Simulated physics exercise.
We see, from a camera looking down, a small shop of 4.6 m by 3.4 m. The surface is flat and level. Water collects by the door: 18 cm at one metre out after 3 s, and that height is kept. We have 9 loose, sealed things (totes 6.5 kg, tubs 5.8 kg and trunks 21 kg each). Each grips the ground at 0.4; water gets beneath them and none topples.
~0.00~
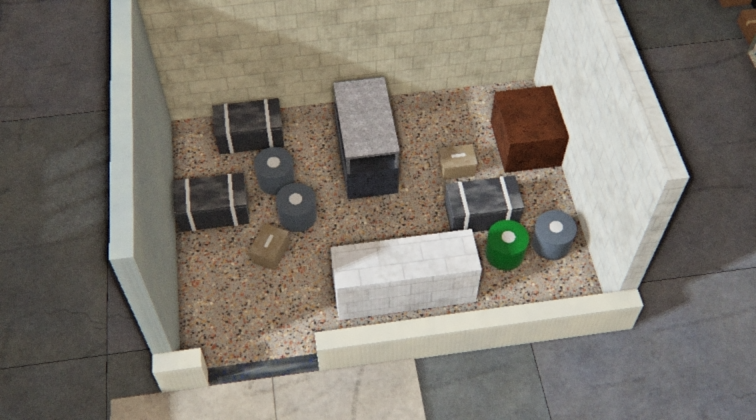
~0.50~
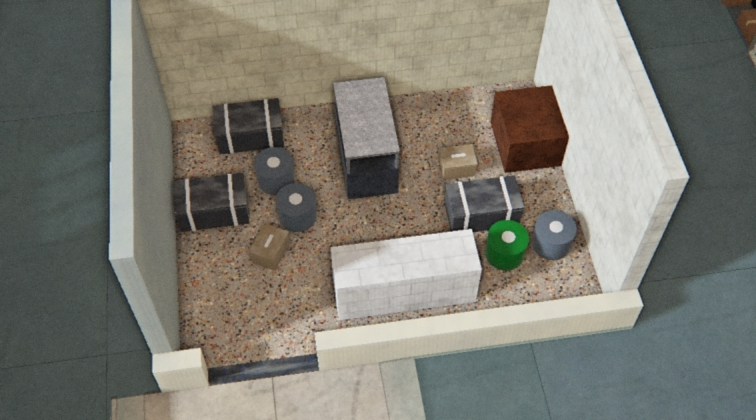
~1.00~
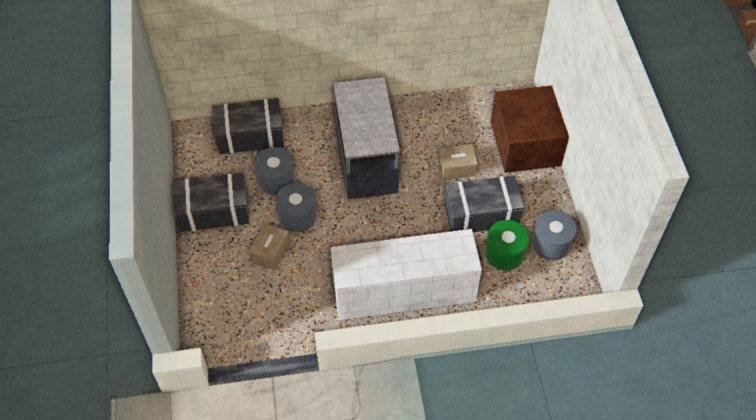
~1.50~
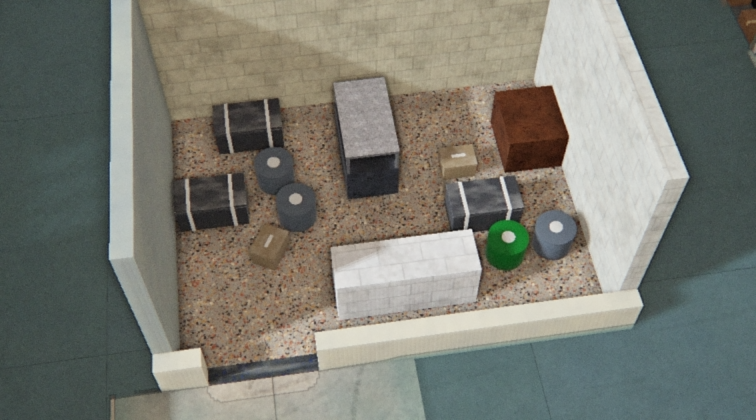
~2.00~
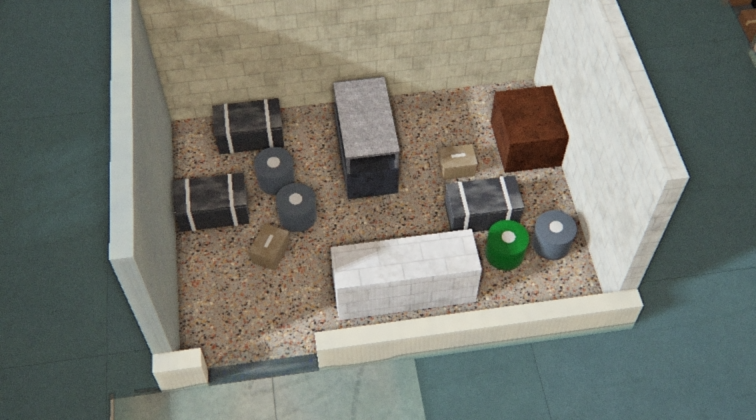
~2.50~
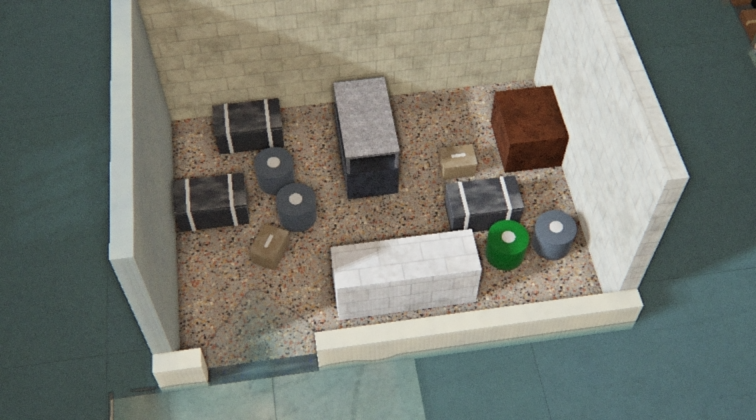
Water spread over the dark paving around the small shop, turning it bluish, then crept across the pale slab to the doorway, while the green tub, the trunks and everything else inside stayed still.
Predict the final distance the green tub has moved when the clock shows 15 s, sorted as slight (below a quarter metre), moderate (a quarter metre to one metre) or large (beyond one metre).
Watch - it'll glide a little way.
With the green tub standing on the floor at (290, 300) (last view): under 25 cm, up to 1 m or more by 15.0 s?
Looks like it is swept a long way.
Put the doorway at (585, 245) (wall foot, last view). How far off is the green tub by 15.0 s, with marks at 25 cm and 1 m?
With that change, the green tub travels a long distance.
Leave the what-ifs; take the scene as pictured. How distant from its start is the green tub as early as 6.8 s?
Around 0 cm from the start by that time.
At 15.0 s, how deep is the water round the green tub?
Near 8 cm deep.
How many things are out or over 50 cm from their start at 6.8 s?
By then the count is 4.
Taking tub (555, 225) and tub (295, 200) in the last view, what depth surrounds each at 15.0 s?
Depths: Near 10 cm, then near 10 cm.
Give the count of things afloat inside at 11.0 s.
The number is 5.
After 3.5 s the green tub is near (508, 237), 0.0 m from its start, aground; 0 afloat.
After 6.8 s the green tub is near (508, 237), 0.0 m from its start, aground; 5 afloat.
After 11.0 s the green tub is near (529, 247), 0.2 m from its start, aground; 5 afloat.
After 15.0 s the green tub is near (499, 292), 0.7 m from its start, afloat; 9 afloat.
